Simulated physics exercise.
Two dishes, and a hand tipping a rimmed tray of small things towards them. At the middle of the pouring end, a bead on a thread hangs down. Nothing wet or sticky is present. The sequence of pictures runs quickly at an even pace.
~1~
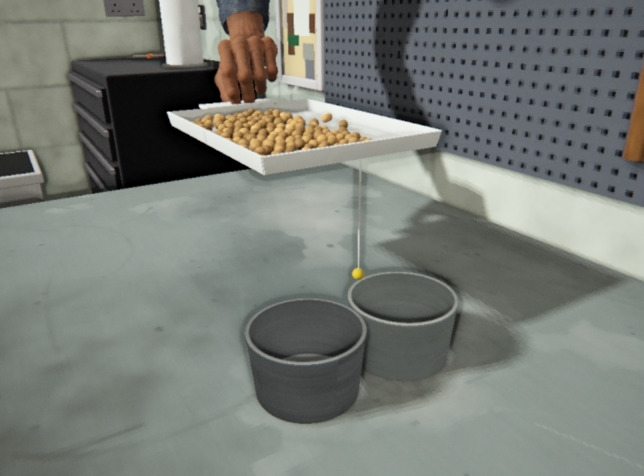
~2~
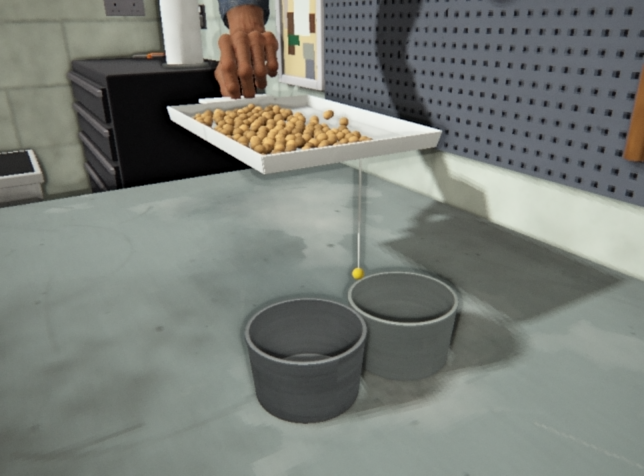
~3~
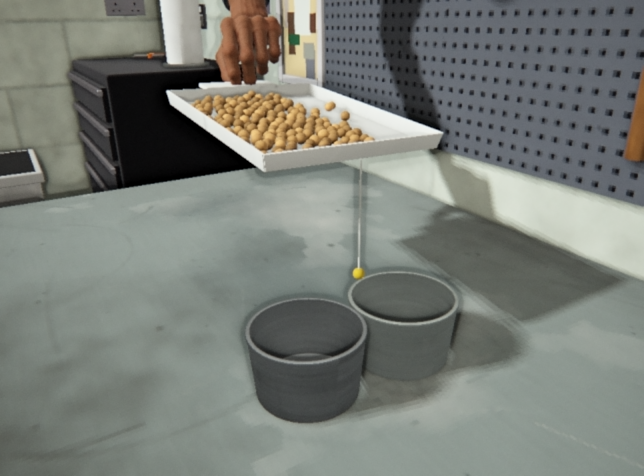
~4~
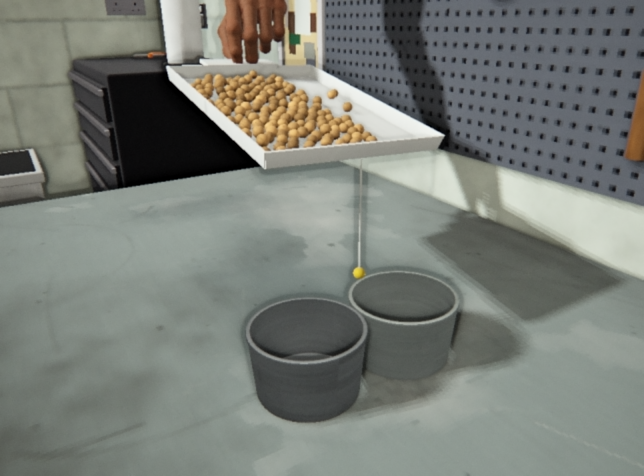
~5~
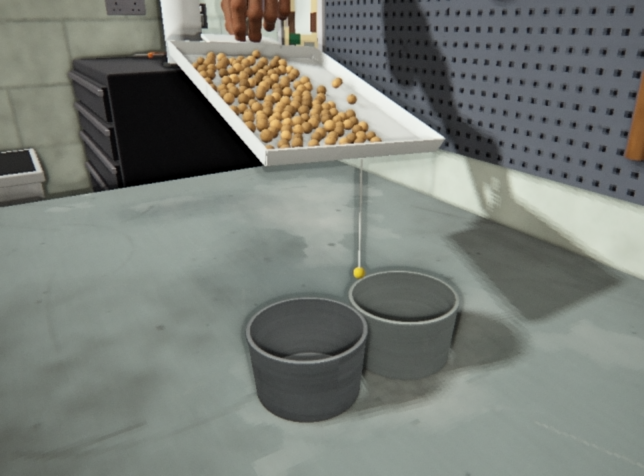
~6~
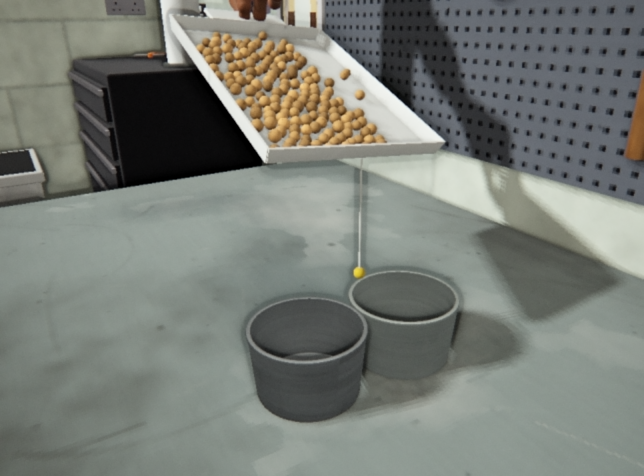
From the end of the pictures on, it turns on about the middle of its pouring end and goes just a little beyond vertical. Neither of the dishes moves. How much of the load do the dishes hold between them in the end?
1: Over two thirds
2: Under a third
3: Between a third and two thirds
Option 3: Between a third and two thirds.
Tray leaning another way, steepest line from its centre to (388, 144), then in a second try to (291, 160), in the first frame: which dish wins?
First spot: The rightmost dish, second spot: The leftmost dish.
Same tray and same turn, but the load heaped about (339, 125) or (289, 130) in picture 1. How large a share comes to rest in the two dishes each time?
In turn 50 and 60 in a hundred.
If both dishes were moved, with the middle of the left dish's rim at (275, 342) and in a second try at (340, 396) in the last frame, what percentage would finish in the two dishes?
Trial 1 around 30 percent, trial 2 around 0 percent.
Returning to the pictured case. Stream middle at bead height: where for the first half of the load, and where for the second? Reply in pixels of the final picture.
The first part at (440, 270); the rest at (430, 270).
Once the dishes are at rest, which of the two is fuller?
The one on the right.
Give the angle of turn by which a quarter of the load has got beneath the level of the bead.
I'd say it is tilted about 80°.
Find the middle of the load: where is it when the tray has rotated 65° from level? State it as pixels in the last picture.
Look close to (382, 131) in the last picture.
Soon, tray tipped steeply; most on the tray; a small part in the air.
A while on, tray tipped past a quarter turn; a small part on the tray; a stray few in the left dish; about a third in the right dish; about a third outside both; about a quarter in the air.
Towards the end, tray tipped past a quarter turn; a stray few in the left dish; about half in the right dish; about half outside both.
Finally, tray tipped past a quarter turn; a stray few in the left dish; about half in the right dish; about half outside both.
